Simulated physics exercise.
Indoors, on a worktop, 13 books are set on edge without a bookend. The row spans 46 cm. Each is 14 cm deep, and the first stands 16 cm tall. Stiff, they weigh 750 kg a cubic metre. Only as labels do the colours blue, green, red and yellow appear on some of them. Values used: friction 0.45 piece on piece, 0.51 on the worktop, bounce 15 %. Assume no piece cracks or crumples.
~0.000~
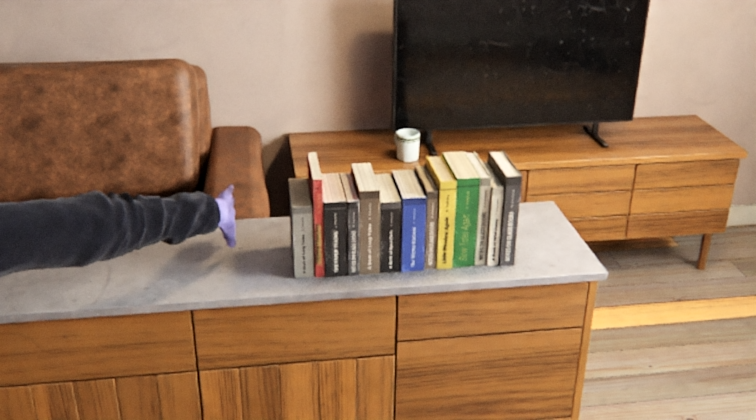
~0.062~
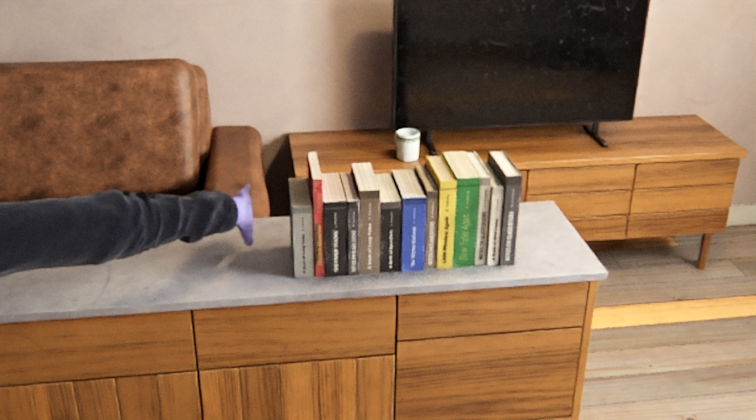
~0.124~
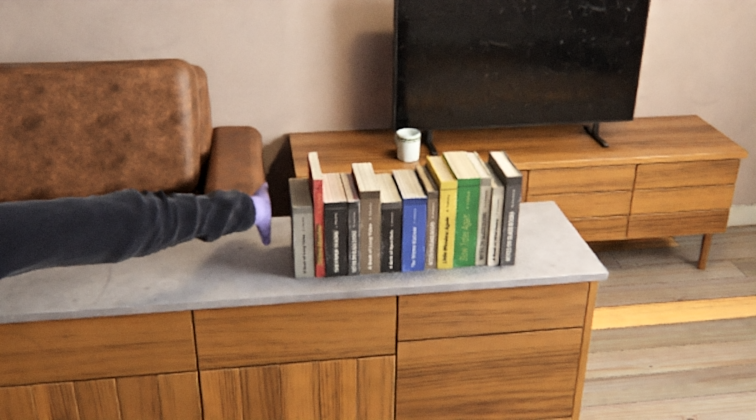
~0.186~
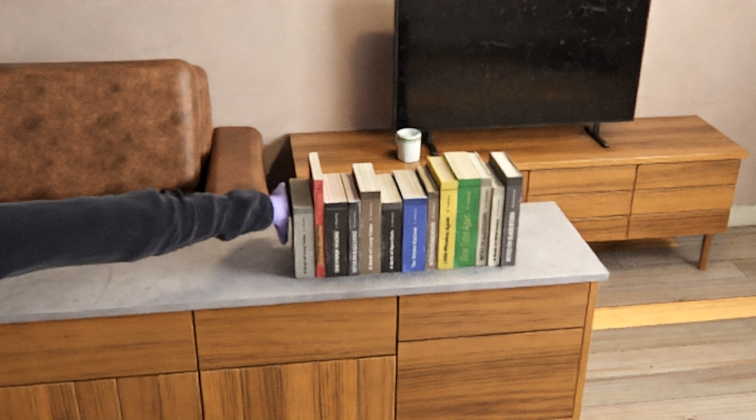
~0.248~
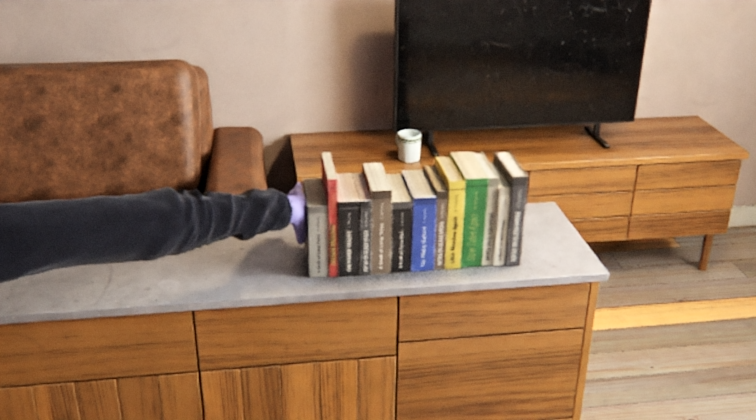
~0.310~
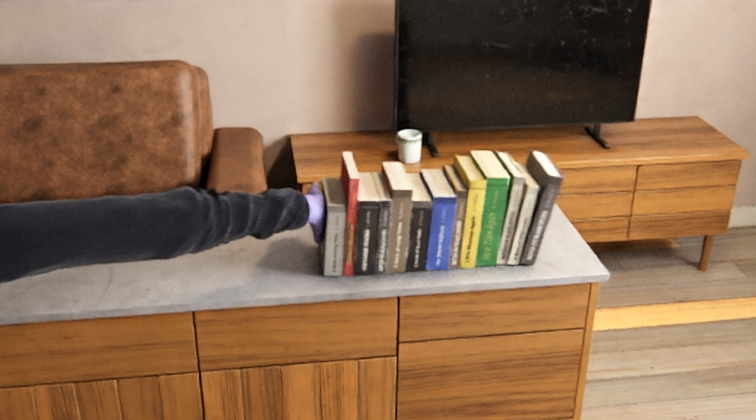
The clip opens on a row of upright books on a cabinet top, with a purple-gloved hand reaching in from the left. The hand moves right until it meets the nearest end of the row, then pushes the books rightward, and they lean to the right, the farthest dark one most steeply.
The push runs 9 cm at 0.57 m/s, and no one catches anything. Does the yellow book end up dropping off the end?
No.
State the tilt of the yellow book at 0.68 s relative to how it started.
Roughly 25°.
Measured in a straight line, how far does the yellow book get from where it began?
About 15 cm.
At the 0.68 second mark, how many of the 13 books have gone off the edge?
The number reaches 1 by then.
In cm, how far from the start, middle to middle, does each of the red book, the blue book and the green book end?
I'd estimate red at 10 cm, blue at 10 cm and green at 20 cm.
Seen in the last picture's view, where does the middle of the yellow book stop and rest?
About (507, 212) in the last picture.
After 0.38 s, none of the 13 books off the edge, 13 disturbed; yellow book leaning 9°; green book leaning 9°.
After 0.68 s, 1 of the 13 books off the edge; yellow book leaning 27°; green book leaning 68°.
By the end (1.1 s), 1 of the 13 books off the edge; yellow book leaning 34°; green book on its side; blue book leaning 24°. As the last picture would show them, middles, yellow book near (507, 212), green book near (561, 217).
